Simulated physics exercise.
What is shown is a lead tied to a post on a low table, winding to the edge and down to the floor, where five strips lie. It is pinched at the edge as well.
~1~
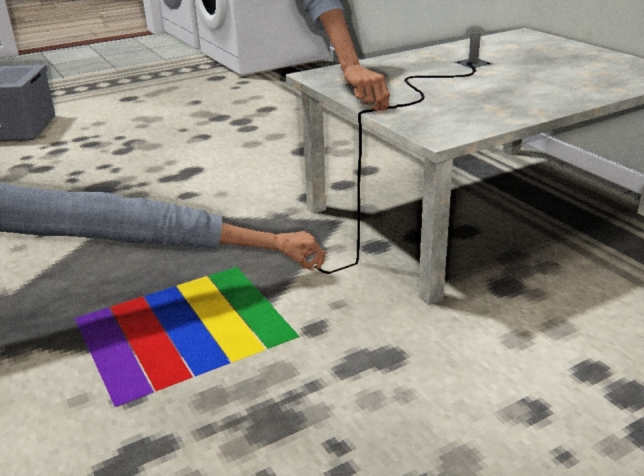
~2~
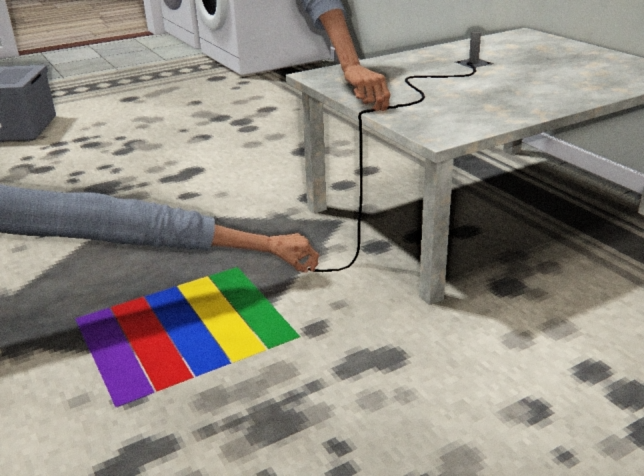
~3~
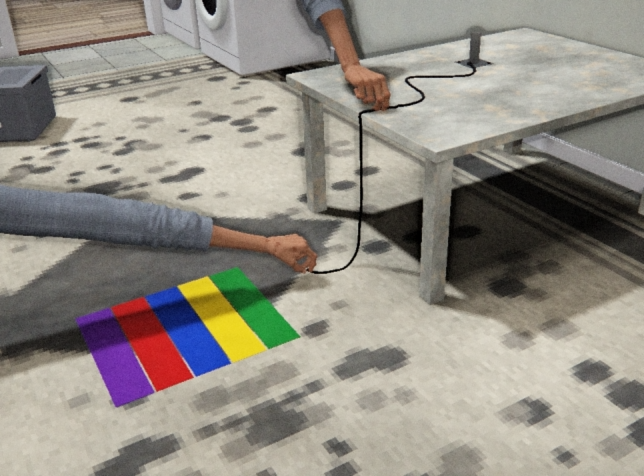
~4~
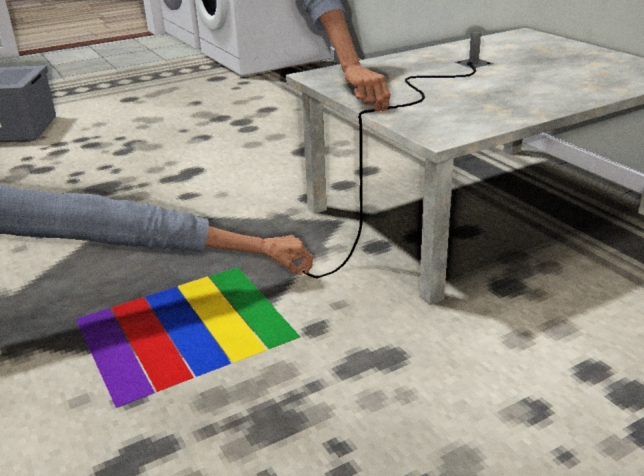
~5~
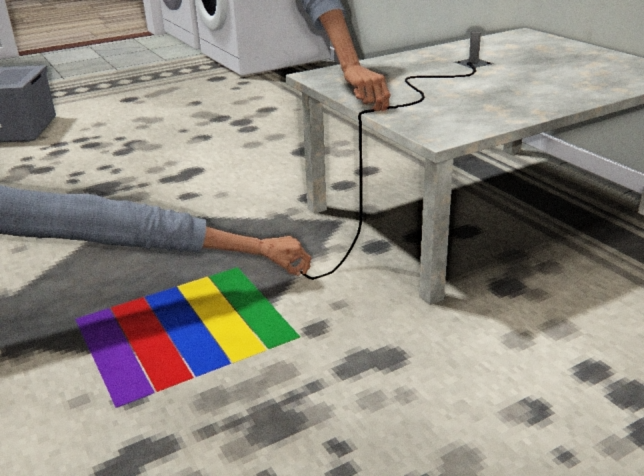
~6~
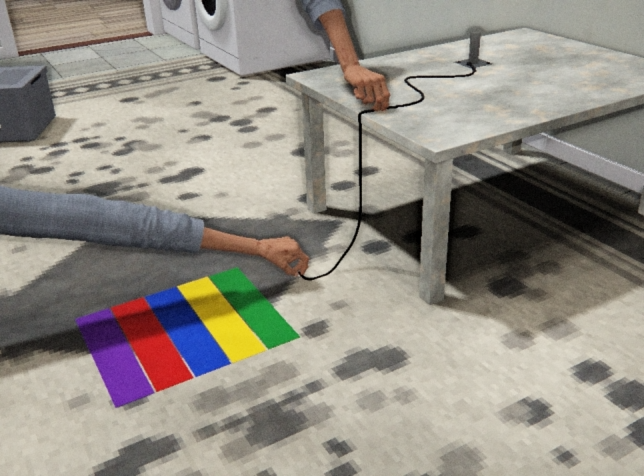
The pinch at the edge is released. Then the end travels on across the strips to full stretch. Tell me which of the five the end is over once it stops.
It is over the red strip.
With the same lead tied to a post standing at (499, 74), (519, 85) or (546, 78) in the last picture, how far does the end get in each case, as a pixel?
Try by try, around (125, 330), (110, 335) and (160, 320).
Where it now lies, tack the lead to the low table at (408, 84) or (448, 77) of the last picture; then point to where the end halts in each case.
Per try (px): (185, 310), (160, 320).
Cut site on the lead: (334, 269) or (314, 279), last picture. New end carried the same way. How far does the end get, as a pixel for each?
Taking the tries in order, the answers are (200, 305) and (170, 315).
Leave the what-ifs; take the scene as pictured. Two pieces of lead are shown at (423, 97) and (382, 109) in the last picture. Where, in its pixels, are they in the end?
Roughly at (361, 106), and the other roughly at (319, 142).
Early on, end near (205, 304); over yellow.
Midway, end near (163, 318); over blue.
At the end of the slack, end near (137, 327); over red. It gets as far as the red strip.
